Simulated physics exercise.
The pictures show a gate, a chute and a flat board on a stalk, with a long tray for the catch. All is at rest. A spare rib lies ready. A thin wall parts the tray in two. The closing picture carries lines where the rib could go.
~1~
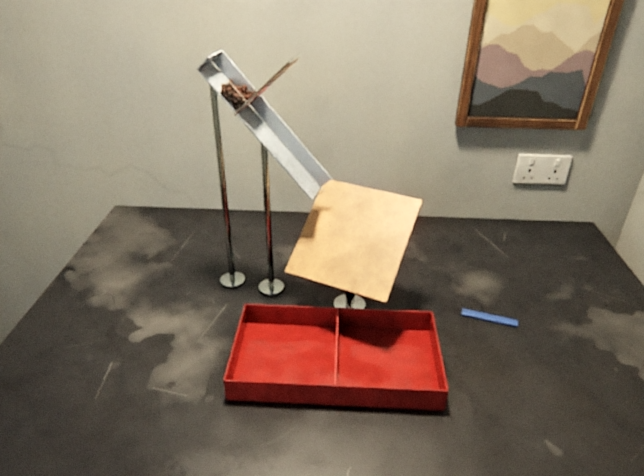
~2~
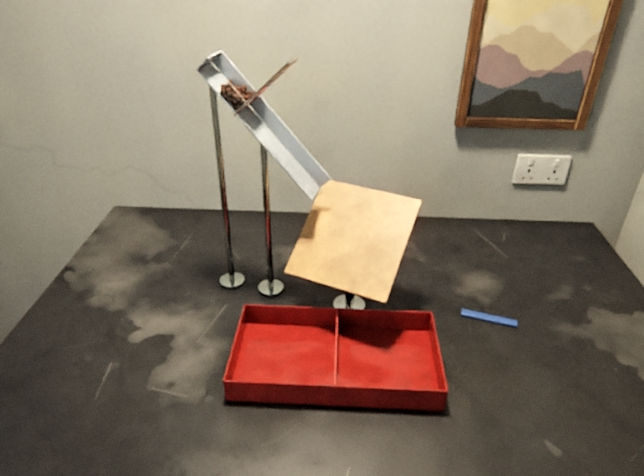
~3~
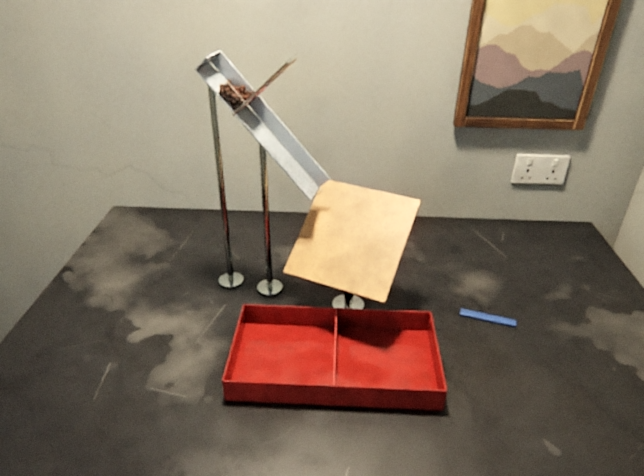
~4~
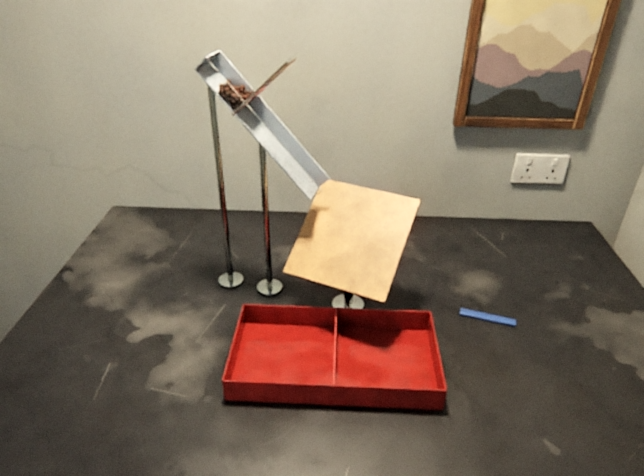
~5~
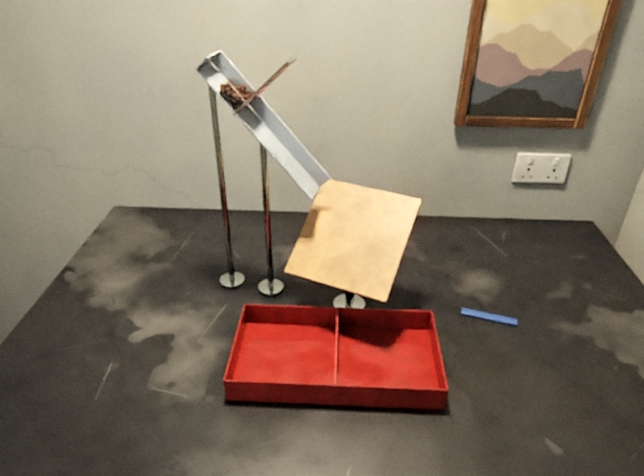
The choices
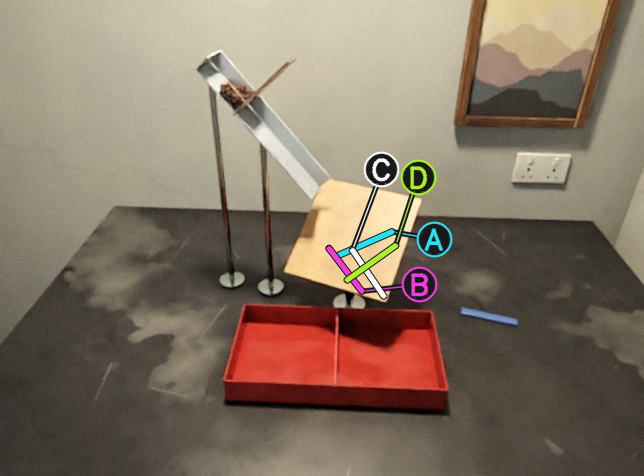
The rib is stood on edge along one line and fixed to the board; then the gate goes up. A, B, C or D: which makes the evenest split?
The answer is line C.
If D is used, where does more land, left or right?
Left.
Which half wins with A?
Left.
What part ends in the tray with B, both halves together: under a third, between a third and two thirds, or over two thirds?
Line B gives over two thirds.
On the marked copy, line A from (392, 231) to (338, 255); line B from (329, 248) to (361, 291); line C from (352, 250) to (383, 296); line D from (395, 245) to (347, 279).
Choosing A, of what is caught, almost all in the left half, about a tenth in the right.
Choosing B, of what is caught, about a tenth in the left half, almost all in the right.
Choosing C, of what is caught, roughly a third in the left half, roughly two thirds in the right.
Choosing D, of what is caught, almost all in the left half, about a tenth in the right.
